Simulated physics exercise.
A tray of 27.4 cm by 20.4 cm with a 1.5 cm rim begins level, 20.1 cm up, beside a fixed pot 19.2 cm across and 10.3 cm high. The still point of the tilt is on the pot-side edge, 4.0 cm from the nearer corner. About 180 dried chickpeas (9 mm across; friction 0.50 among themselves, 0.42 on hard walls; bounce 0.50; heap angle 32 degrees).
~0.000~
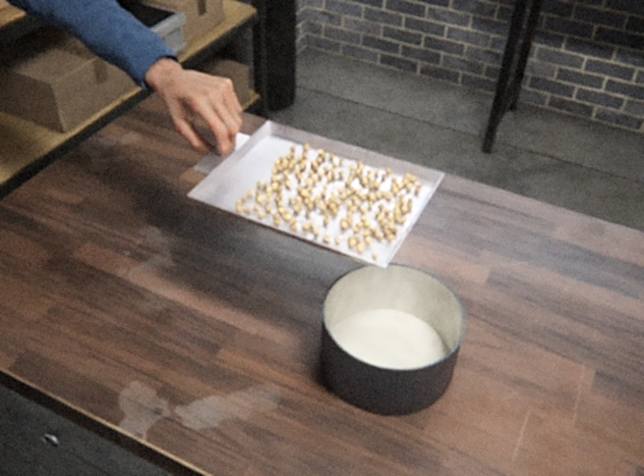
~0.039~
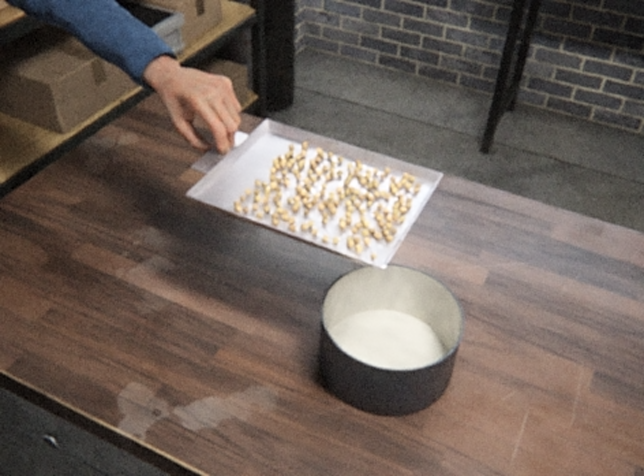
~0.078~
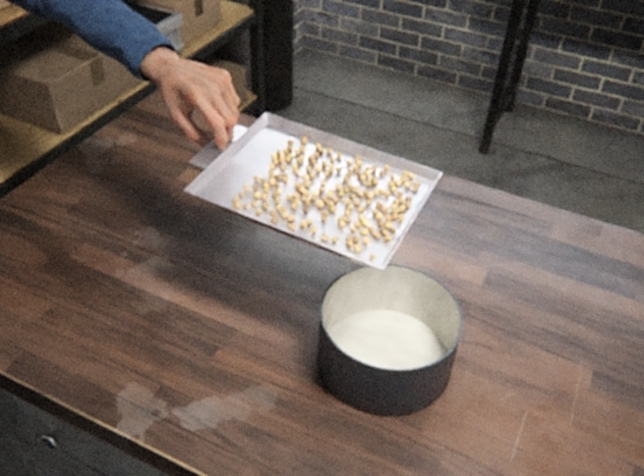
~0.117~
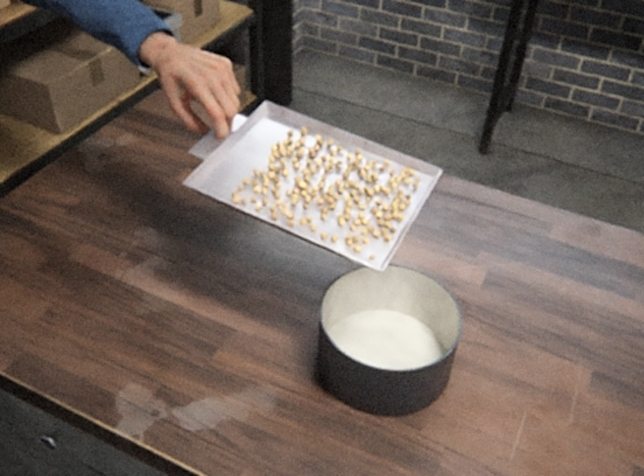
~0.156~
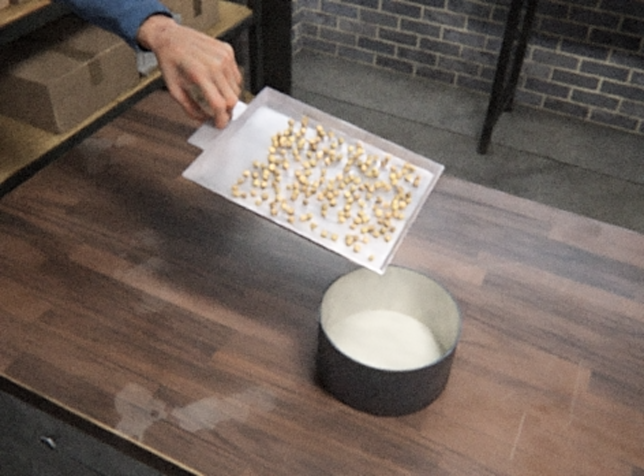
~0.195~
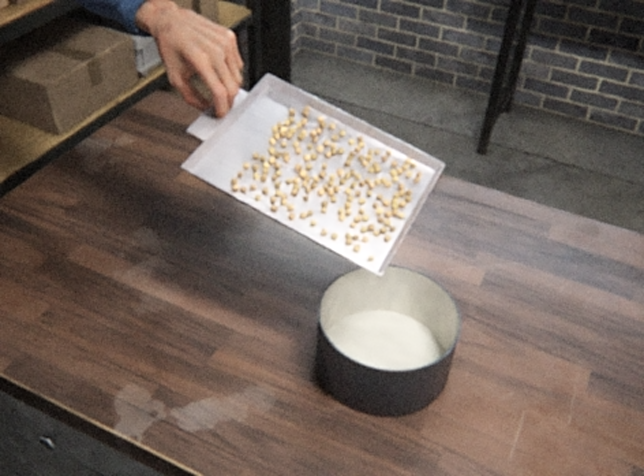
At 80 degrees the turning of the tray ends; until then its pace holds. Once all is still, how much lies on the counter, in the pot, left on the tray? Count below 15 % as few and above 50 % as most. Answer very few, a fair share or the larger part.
On the counter: Very few; in the pot: The larger part; left on the tray: Very few.
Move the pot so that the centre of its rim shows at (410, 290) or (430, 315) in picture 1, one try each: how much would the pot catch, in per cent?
Some 40 and 80 per cent.
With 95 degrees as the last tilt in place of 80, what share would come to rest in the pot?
In that case some 95 per cent.
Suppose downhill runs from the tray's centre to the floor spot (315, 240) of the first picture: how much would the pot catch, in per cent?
Some 70 per cent.
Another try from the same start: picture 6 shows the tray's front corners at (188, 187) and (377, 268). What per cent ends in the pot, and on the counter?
Pot 80, counter 20.
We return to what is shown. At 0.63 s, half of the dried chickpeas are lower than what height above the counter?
About 22 cm.
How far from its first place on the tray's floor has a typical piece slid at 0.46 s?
Roughly 5 cm.
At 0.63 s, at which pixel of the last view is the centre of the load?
Around (387, 257).
After 0.46 s, tilt 49 degrees; the tray holds 100 %, the pot 0 %.
After 0.63 s, tilt 69 degrees; the tray holds 80 %, the pot 0 %.
Then, at 0.93 s, tilt 80 degrees; the tray holds 0 %, the pot 90 %.
By 1.7 s all is still; counter 5 %, pot 95 %, tray 0 %.
